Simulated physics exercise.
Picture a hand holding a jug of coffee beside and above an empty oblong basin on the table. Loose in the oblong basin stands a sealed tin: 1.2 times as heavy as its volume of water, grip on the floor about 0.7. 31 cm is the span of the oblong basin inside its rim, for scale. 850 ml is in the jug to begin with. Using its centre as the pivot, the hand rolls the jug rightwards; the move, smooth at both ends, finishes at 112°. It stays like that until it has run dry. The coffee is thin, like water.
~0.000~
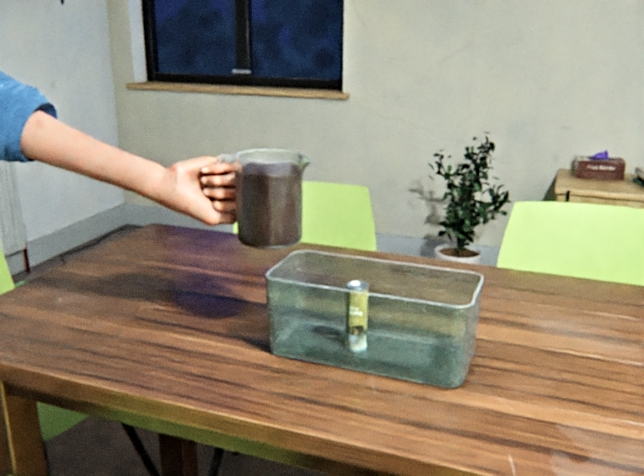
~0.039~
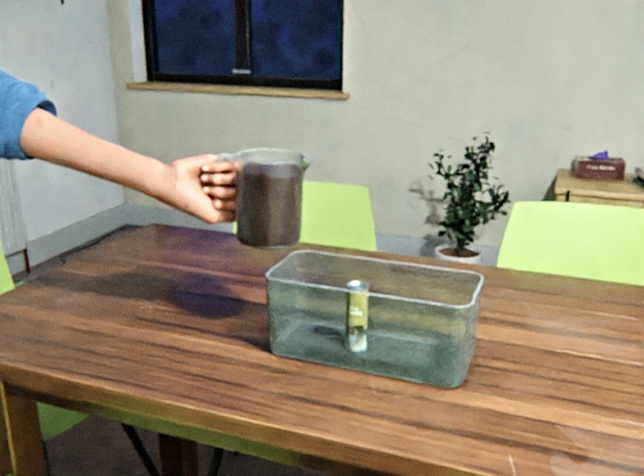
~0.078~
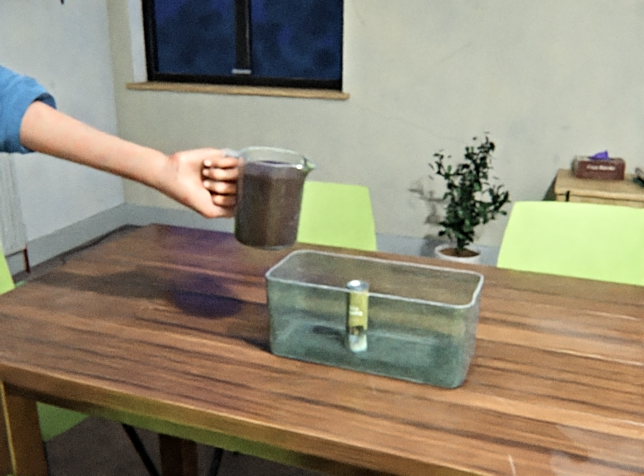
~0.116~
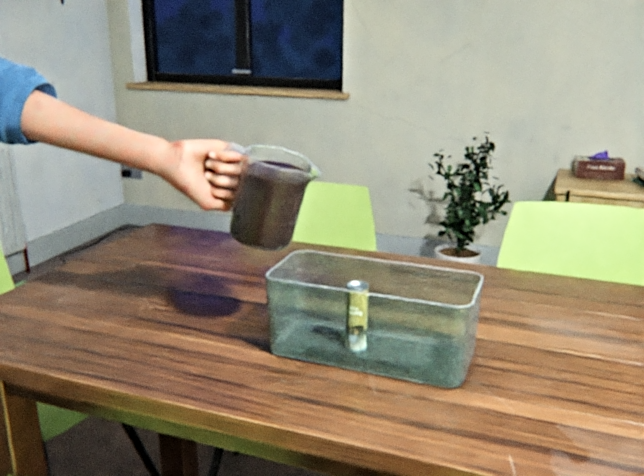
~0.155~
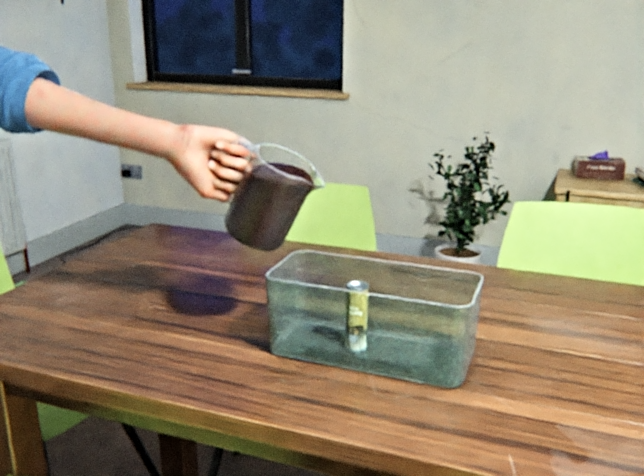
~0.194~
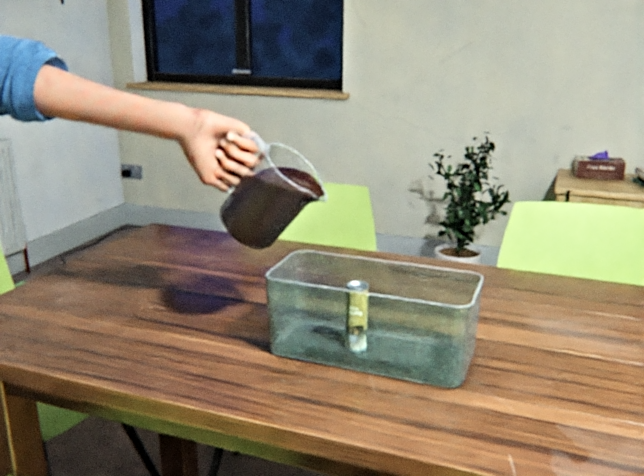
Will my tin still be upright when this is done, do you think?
No, it will have gone over.
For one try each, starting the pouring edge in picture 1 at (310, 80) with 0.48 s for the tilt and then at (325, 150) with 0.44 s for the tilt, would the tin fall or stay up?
Trial 1 - tin stays standing; trial 2 - tin tips.
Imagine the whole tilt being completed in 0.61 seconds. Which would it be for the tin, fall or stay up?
The tin tumbles.
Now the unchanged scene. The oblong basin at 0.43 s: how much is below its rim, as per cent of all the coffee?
Near 30 in a hundred.
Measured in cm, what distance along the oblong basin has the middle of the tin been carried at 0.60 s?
Centre to centre, close to 3 cm.
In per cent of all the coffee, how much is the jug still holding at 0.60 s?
14 %.
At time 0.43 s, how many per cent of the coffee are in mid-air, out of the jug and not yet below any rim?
Around 16 in a hundred.
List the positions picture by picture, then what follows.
It leans 0°; its right rim is at (311, 160); the coffee meets the walls at (242, 166) and (301, 171); the oblong basin's rim runs from (281, 264) to (477, 292); the tin's top is at (357, 288), in the first frame.
It leans 2°; its right rim is at (313, 162); the coffee meets the walls at (243, 165) and (302, 171), in the second frame.
It leans 7°; its right rim is at (316, 167); the coffee meets the walls at (245, 164) and (304, 174), in the third frame.
It leans 15°; its right rim is at (320, 175); the coffee meets the walls at (248, 168) and (309, 176), in the fourth frame.
It leans 26°; its right rim is at (325, 186); the coffee meets the walls at (244, 183) and (313, 181), in the fifth frame.
It leans 39°; its right rim is at (327, 200); the coffee meets the walls at (237, 189) and (319, 187), in the sixth frame.
By 0.43 s the tilt is 109° and 53 per cent is still to pour; the tin stands where it began.
By 0.60 s the tilt is 112° and 14 per cent is still to pour; the tin leans 15°.
By 0.78 s the tilt is 112° and 2 per cent is still to pour; the tin lies on its side.
By 0.98 s the tilt is 112° and 0 per cent is still to pour; the tin lies on its side.
At rest the tin lies on its side.
